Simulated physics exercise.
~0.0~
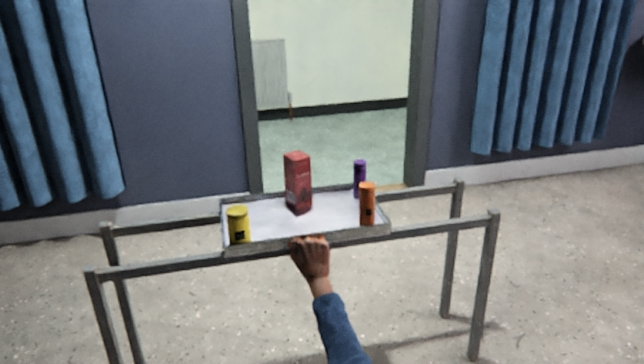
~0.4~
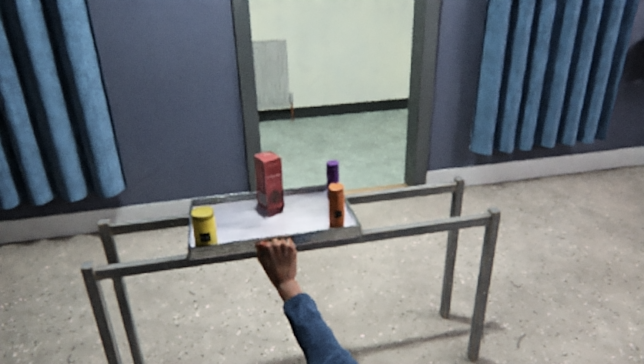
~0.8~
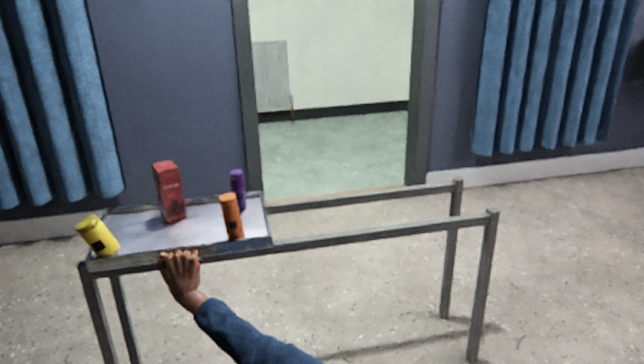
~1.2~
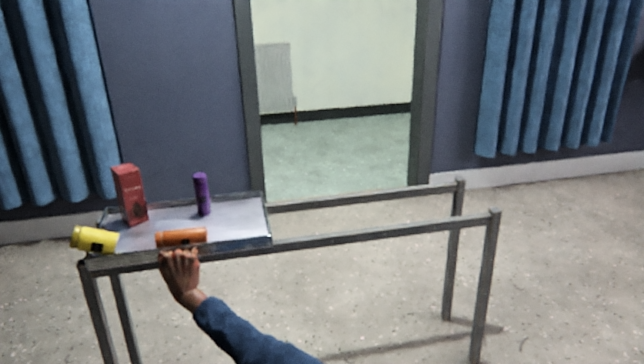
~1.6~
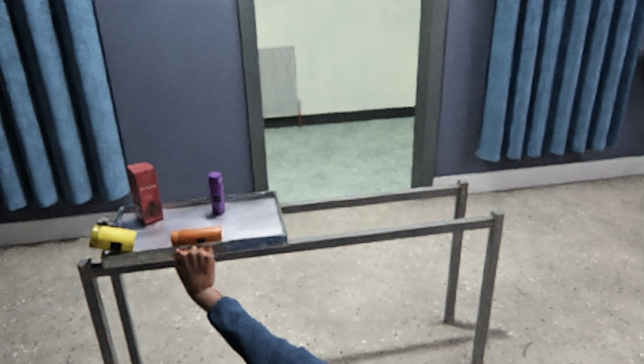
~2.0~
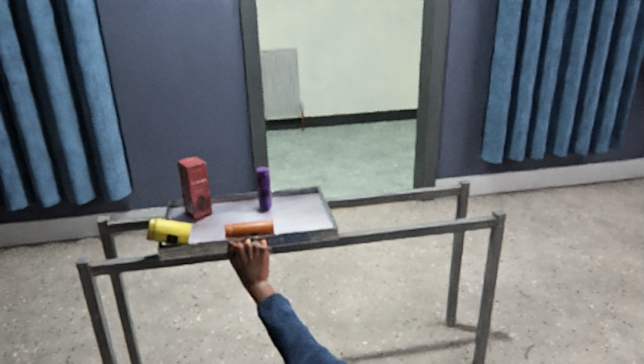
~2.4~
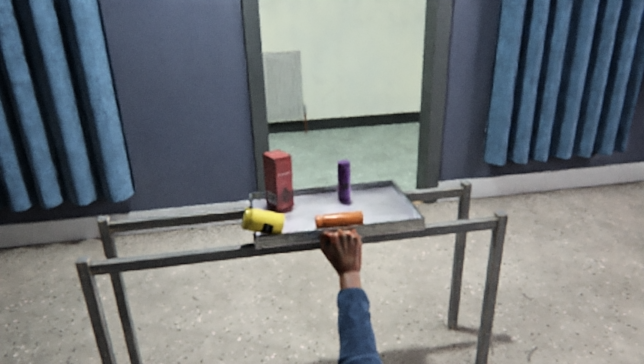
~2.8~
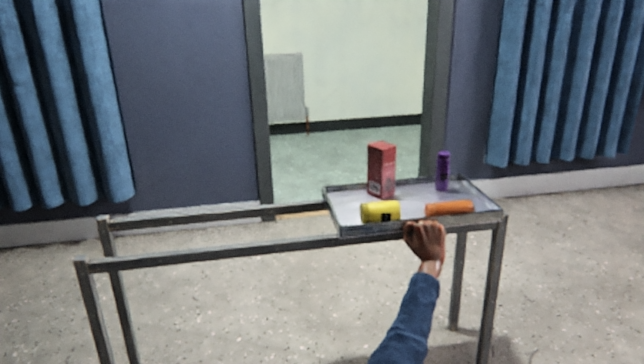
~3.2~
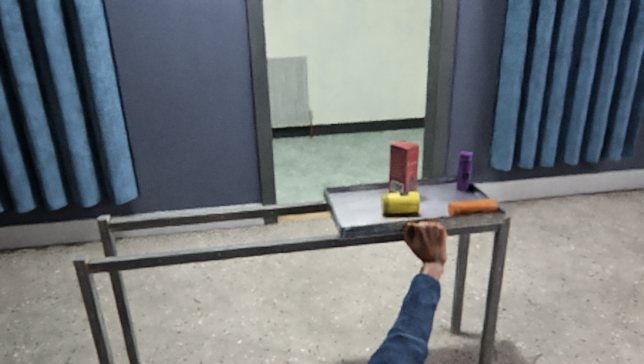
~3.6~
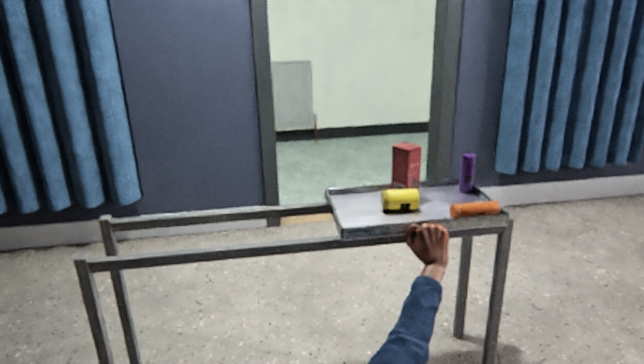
A hand slid a tray holding four containers left along a metal frame, where the yellow jar and orange shaker toppled over, then moved it back to the right end, leaving those two lying down while the red carton and purple shaker stayed upright.
